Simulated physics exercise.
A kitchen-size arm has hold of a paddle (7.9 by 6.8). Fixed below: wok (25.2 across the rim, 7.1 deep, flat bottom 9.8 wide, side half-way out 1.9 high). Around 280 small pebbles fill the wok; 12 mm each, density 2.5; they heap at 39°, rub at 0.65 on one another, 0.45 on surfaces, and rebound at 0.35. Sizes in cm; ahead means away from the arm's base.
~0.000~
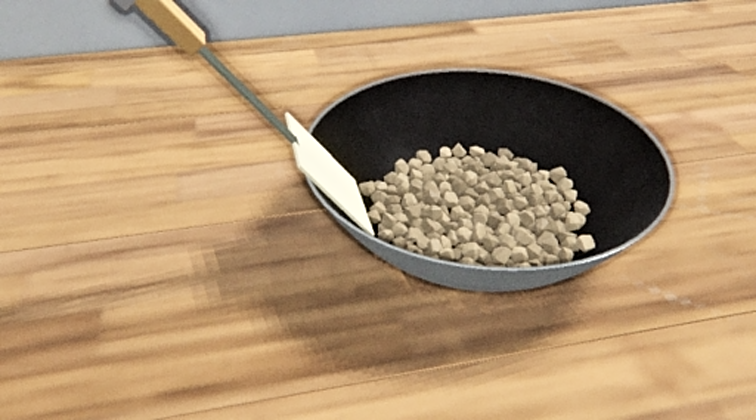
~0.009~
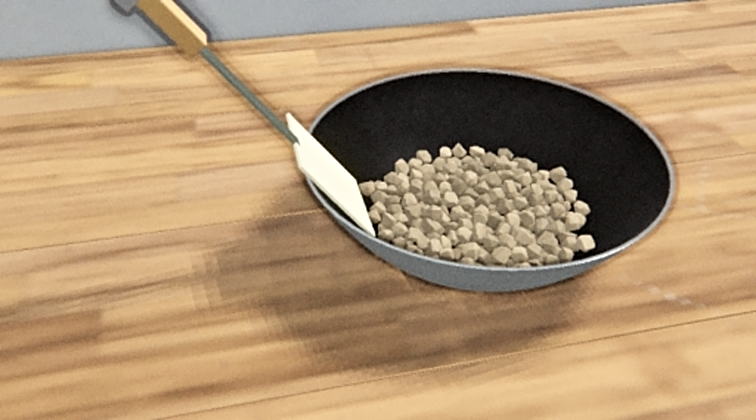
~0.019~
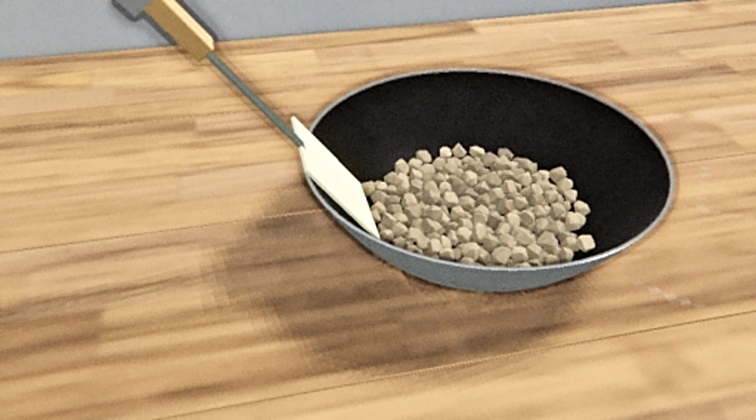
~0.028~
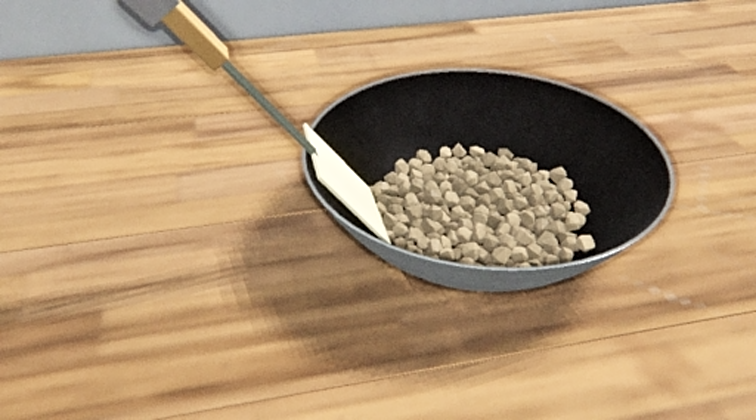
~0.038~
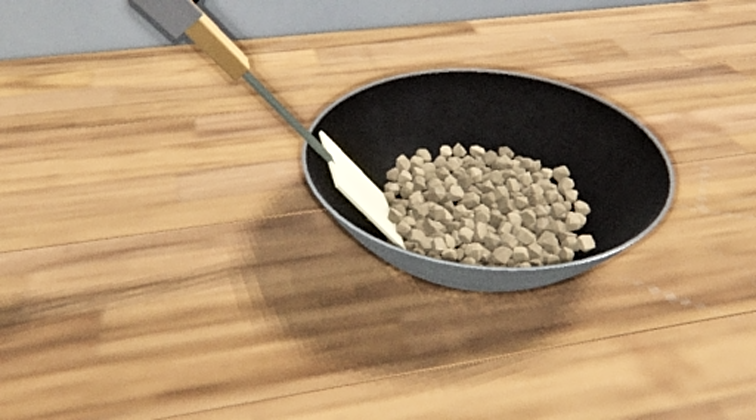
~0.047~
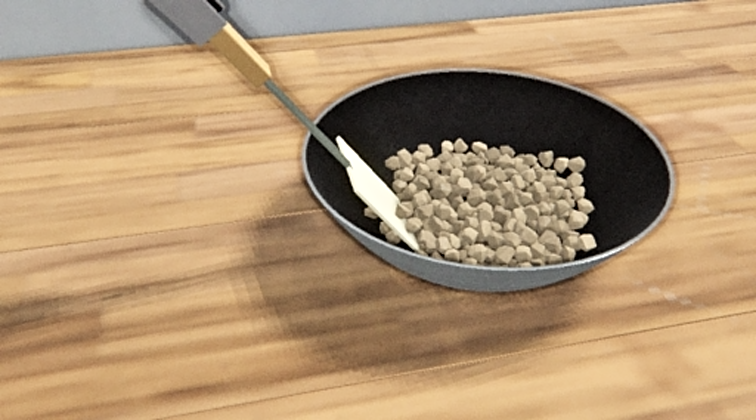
A pale paddle edging slowly rightward inside a dark wok, nudging the near-left side of a heap of small pebbles.
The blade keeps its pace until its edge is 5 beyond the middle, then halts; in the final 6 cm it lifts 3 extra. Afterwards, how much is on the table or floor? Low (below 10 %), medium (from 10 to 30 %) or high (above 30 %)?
Share on the table or floor: Medium (from 10 to 30 %).
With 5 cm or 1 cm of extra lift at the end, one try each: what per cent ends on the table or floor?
Some 15 and 20 per cent.
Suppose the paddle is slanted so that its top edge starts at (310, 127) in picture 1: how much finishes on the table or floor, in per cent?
Some 15 per cent.
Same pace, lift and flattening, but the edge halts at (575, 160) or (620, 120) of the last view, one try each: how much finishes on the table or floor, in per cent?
About 50 and 50 per cent.
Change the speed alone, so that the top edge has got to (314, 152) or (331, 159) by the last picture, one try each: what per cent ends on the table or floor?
About 0 and 5 per cent.
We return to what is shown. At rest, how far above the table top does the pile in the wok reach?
Some 7.0 cm.
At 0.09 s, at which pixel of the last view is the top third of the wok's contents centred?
At about (530, 178).
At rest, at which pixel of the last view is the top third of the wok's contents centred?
Near (583, 175).
By 0.07 s, sloping 54°, highest piece 6 above the table; 281 in the wok.
By 0.09 s, sloping 54°, highest piece 13 above the table; 280 in the wok, 1 on the blade or in flight.
By 0.31 s, sloping 54°, highest piece 52 above the table; 231 in the wok, 15 on the table or floor, 35 on the blade or in flight.
By 1.36 s, sloping 54°, highest piece 7 above the table; 231 in the wok, 50 on the table or floor.
Final count, 231 in the wok, 50 on the table or floor. That is 18 % on the table or floor.
